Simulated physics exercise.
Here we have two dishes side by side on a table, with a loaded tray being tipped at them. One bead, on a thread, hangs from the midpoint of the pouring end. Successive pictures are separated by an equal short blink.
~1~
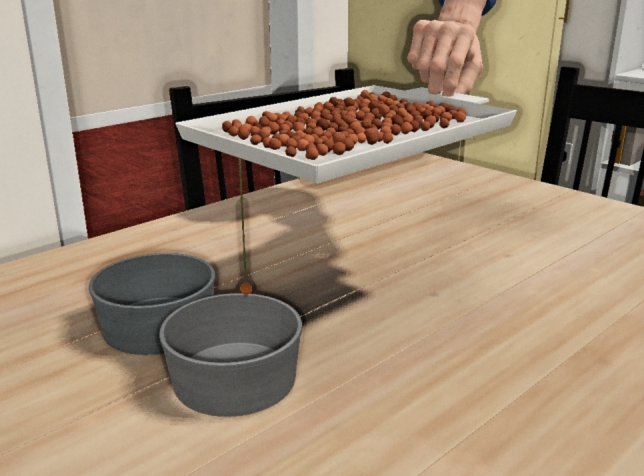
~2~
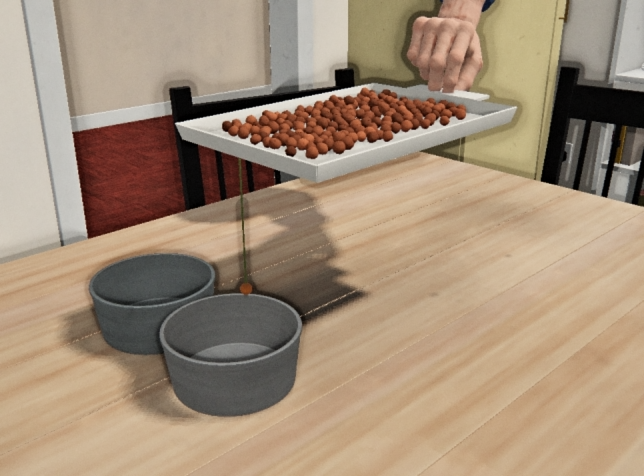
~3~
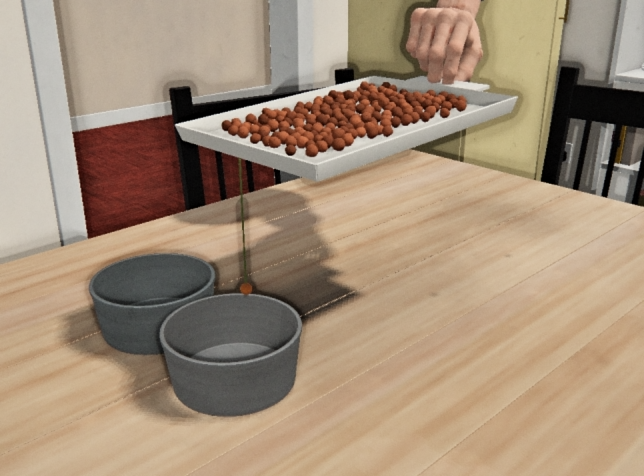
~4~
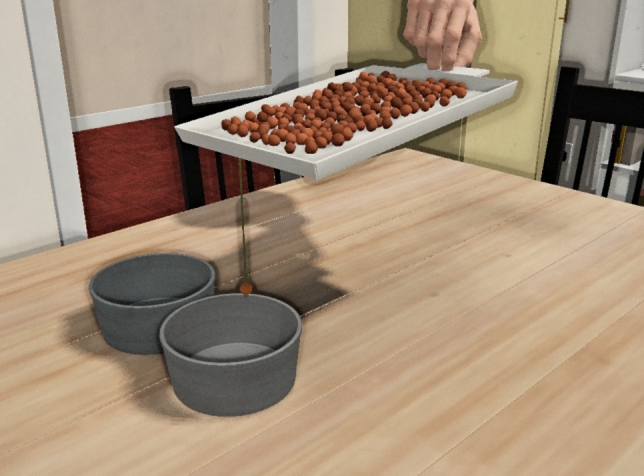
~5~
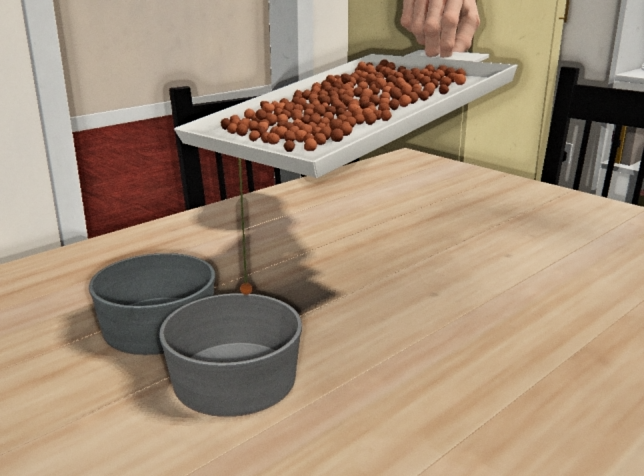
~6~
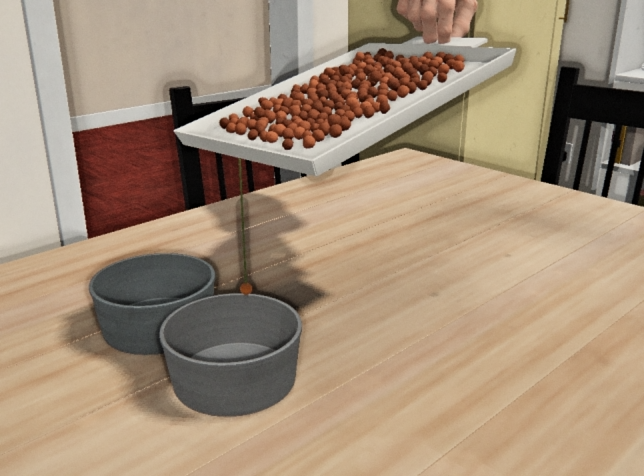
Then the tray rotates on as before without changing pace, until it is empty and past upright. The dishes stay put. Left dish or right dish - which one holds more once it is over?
Pretty sure the heavier pile builds up on the left there.
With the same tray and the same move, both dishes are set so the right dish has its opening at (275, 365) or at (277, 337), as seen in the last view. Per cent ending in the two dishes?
Near 70 and 70 percent respectively.
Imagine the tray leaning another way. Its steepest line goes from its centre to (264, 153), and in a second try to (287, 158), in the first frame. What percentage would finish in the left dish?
20 % and 0 %.
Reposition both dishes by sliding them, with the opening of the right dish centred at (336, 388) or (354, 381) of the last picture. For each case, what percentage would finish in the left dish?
In order, 30 % and 20 %.
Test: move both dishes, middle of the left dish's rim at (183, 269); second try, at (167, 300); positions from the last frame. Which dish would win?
Place 1 - the dish at left; place 2 - the dish at left.
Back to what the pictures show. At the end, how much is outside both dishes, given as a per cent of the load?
I'd say roughly 10 per cent of the load.
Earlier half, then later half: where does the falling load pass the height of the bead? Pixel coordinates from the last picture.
Around (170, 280) first; around (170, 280) second.
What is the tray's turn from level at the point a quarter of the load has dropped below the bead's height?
The tilt is near 100° by then.
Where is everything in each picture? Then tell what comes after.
In the first frame, corners of the pouring end (182, 123) and (317, 164), level; middle of the load (346, 120), clay pellets; left dish (101, 318); right dish (175, 374); bead on its thread (246, 289).
In the second frame, corners of the pouring end (182, 123) and (317, 163), level; middle of the load (346, 119).
In the third frame, corners of the pouring end (181, 124) and (316, 162), tipped barely, lowest at the left corner; middle of the load (346, 114).
In the fourth frame, corners of the pouring end (181, 126) and (315, 161), tipped a little, lowest at the left corner; middle of the load (345, 107).
In the fifth frame, corners of the pouring end (180, 128) and (314, 159), tipped a little, lowest at the left corner; middle of the load (344, 99).
In the sixth frame, corners of the pouring end (180, 129) and (313, 158), tipped a little, lowest at the left corner; middle of the load (342, 92); left dish (101, 318); right dish (175, 374).
Just after the last frame, tray tipped steeply; almost all on the tray; just a few in the left dish; just a few in the air.
A moment on, tray tipped right over; roughly a third on the tray; about a tenth in the right dish; about a tenth in the left dish; just a few outside both; roughly half in the air.
Further on, tray tipped past a quarter turn; roughly a quarter in the right dish; roughly half in the left dish; about a tenth outside both.
When it is over, tray tipped past a quarter turn; roughly a quarter in the right dish; roughly half in the left dish; about a tenth outside both.
